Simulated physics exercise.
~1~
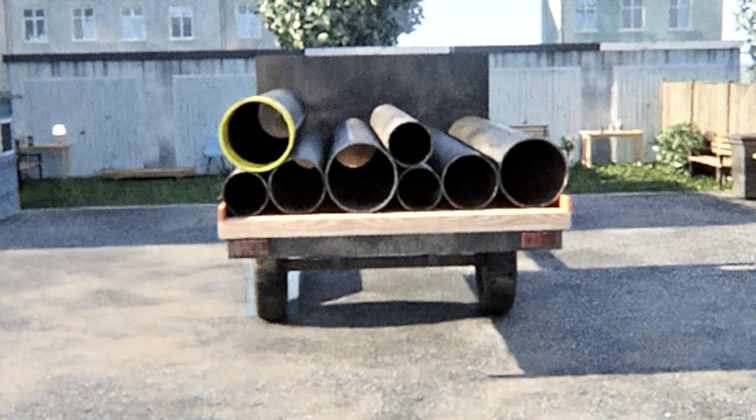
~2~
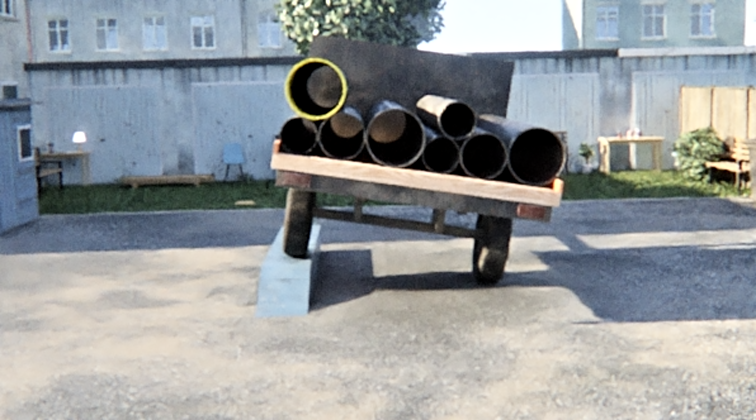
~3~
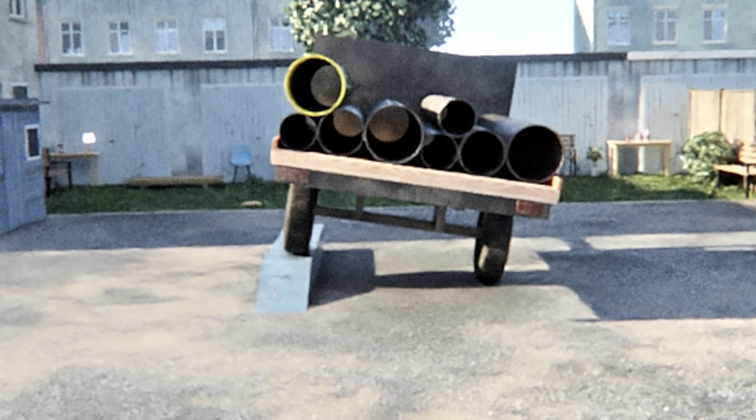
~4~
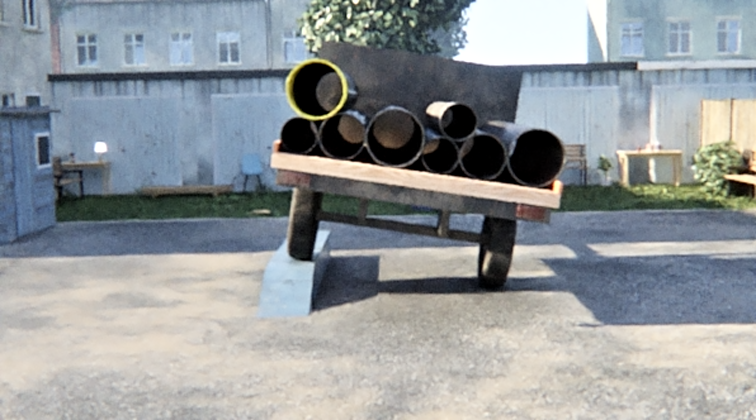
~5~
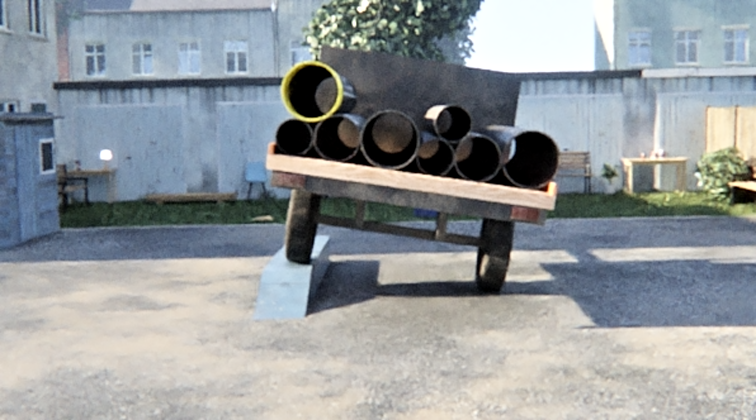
Flat trailer loaded with dark pipes and one yellow-rimmed pipe climbing a ramp with its left wheel, stopping tilted, load staying aboard.
